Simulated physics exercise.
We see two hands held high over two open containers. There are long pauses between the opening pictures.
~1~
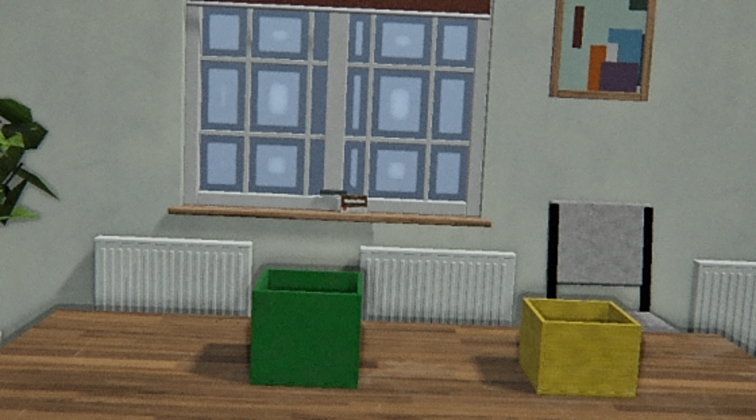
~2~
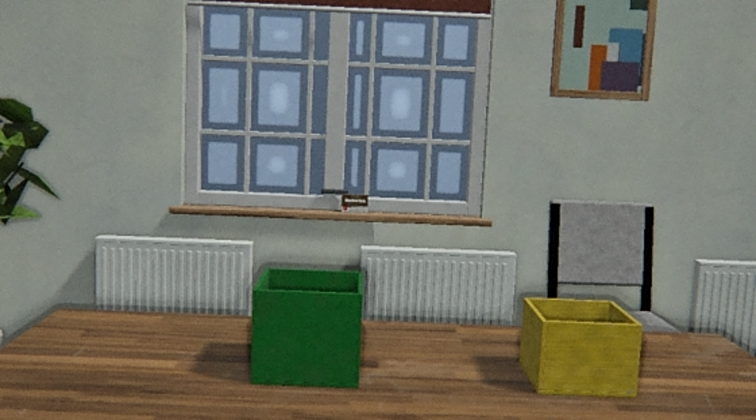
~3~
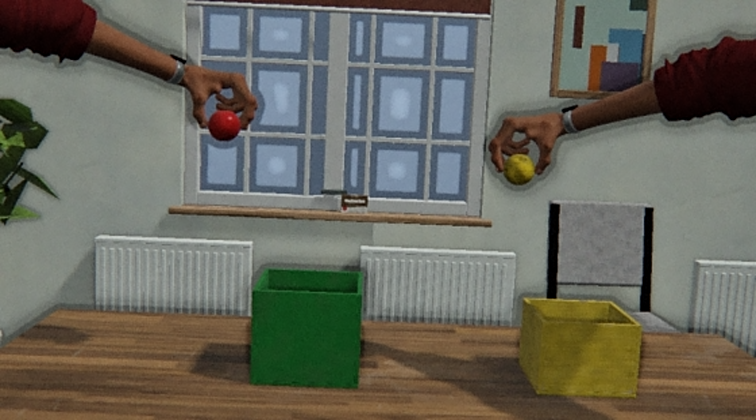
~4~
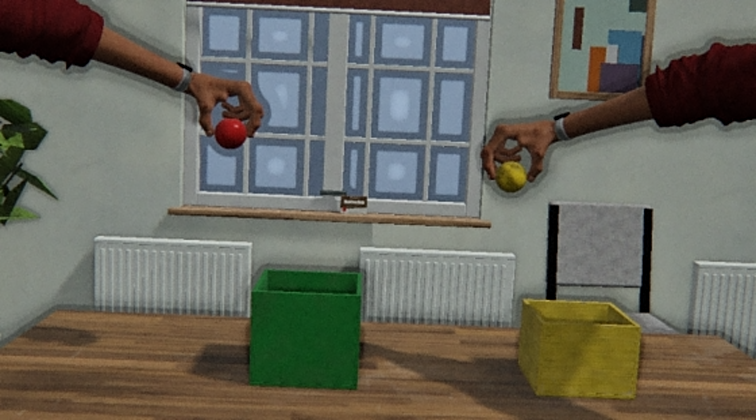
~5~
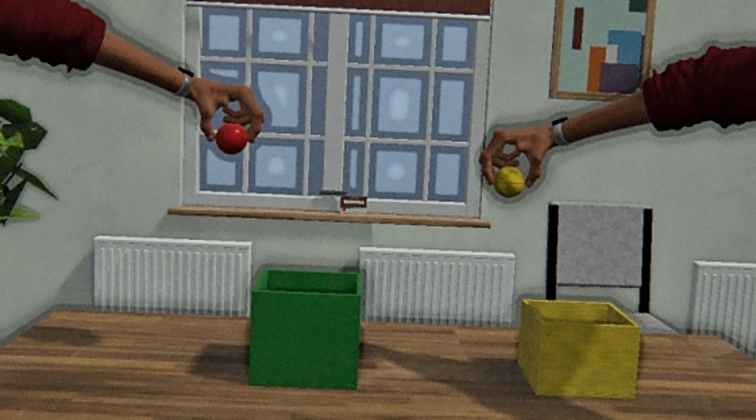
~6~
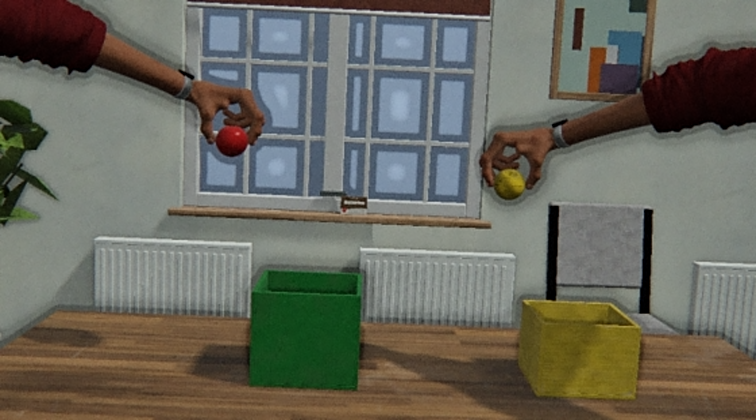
Two hands enter holding a red ball and a yellow ball, then lower them slightly.
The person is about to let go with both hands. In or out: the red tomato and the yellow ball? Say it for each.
Here the red tomato falls beside it; the yellow ball falls beside it.
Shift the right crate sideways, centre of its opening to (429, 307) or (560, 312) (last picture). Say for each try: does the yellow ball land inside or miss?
The yellow ball lands outside; lands outside.
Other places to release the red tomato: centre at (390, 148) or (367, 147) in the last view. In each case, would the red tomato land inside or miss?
The red tomato ends up outside; ends up outside.
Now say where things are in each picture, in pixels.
In the first picture, left basket (309, 326).
In the second picture, right crate (577, 345).
In the third picture, still on the way; red tomato (224, 126); left basket (309, 326).
In the fourth picture, still on the way; yellow ball (511, 177); right crate (576, 347).
In the fifth picture, still on the way; red tomato (232, 139); left basket (308, 327).
In the sixth picture, in place, still held; red tomato (232, 141); yellow ball (509, 185); right crate (576, 347).
Then, 0.16 s past the last view, red tomato travelled about its own width near (231, 179); yellow ball travelled about its own width near (507, 222).
Then, 0.26 s past the last view, red tomato in the air near (229, 266); yellow ball in the air near (501, 307).
Finally, the red tomato ends up outside, near (227, 353); the yellow ball ends up outside, near (497, 364).
